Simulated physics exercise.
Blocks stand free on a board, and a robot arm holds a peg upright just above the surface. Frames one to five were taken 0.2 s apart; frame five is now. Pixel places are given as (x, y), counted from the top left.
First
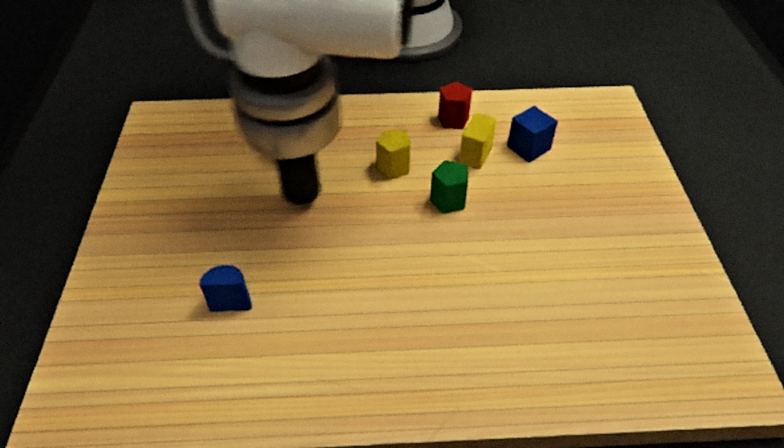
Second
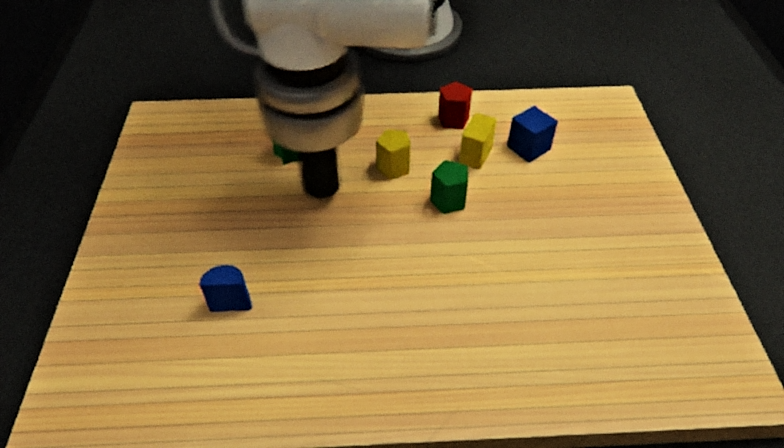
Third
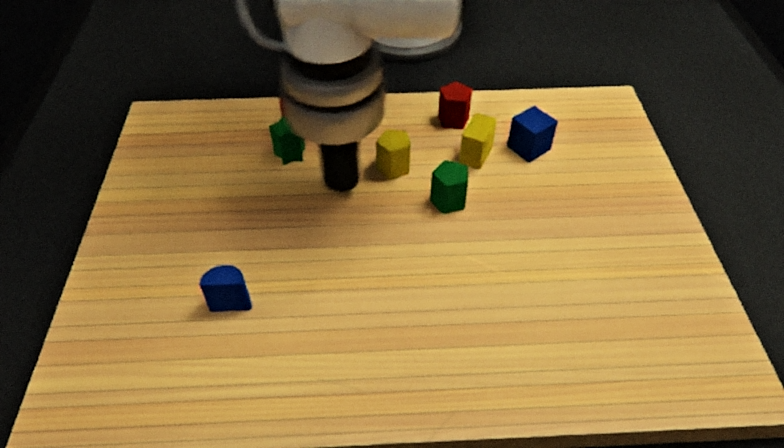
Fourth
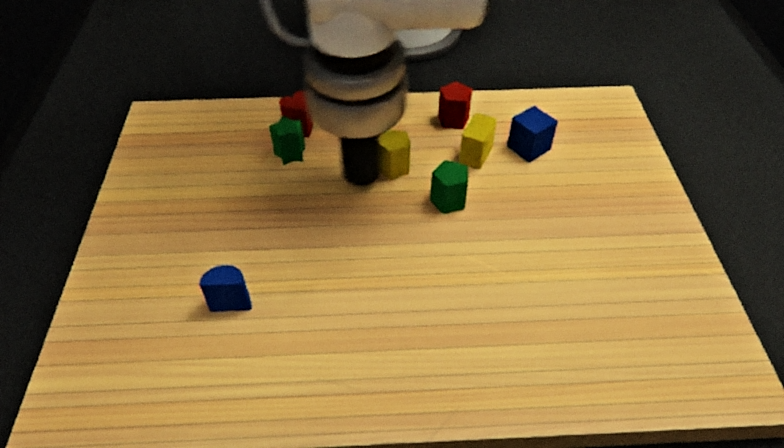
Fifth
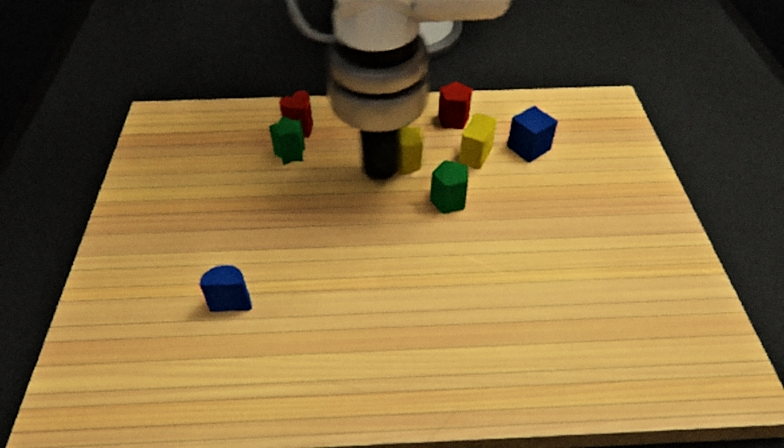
On a wooden board scattered with small coloured blocks, a robot arm holds a dark upright peg left of a yellow block. The arm carries the peg steadily right and slightly away, uncovering a green block and a red one behind it, and passes partly in front of the yellow block.
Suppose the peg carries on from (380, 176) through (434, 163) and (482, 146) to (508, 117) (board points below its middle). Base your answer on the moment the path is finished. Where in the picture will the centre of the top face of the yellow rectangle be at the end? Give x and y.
Roughly at (535, 108).
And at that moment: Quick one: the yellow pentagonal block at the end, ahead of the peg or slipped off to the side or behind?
Lost on the way.
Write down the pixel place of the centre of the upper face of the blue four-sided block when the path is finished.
Close to (563, 116).
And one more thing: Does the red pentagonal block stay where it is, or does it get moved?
It gets pushed out of place.
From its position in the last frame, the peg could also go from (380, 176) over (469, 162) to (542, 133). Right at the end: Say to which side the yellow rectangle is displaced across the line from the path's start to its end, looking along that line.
That's a shift to the left.
On the path given first. One third of the way, peg at (436, 153); yellow pentagonal block at (454, 116), turned 15° anticlockwise.
Two thirds of the way, peg at (484, 136); yellow pentagonal block at (482, 97), turned 60° anticlockwise; red pentagonal block at (458, 86), turned 45° anticlockwise; yellow rectangle at (518, 118), turned 35° anticlockwise; blue four-sided block at (546, 117), turned 30° clockwise.
At the end, peg at (510, 108); yellow pentagonal block at (487, 77), turned 100° anticlockwise; red pentagonal block at (457, 85), turned 50° anticlockwise; yellow rectangle at (535, 108); blue four-sided block at (563, 116), turned 65° clockwise.
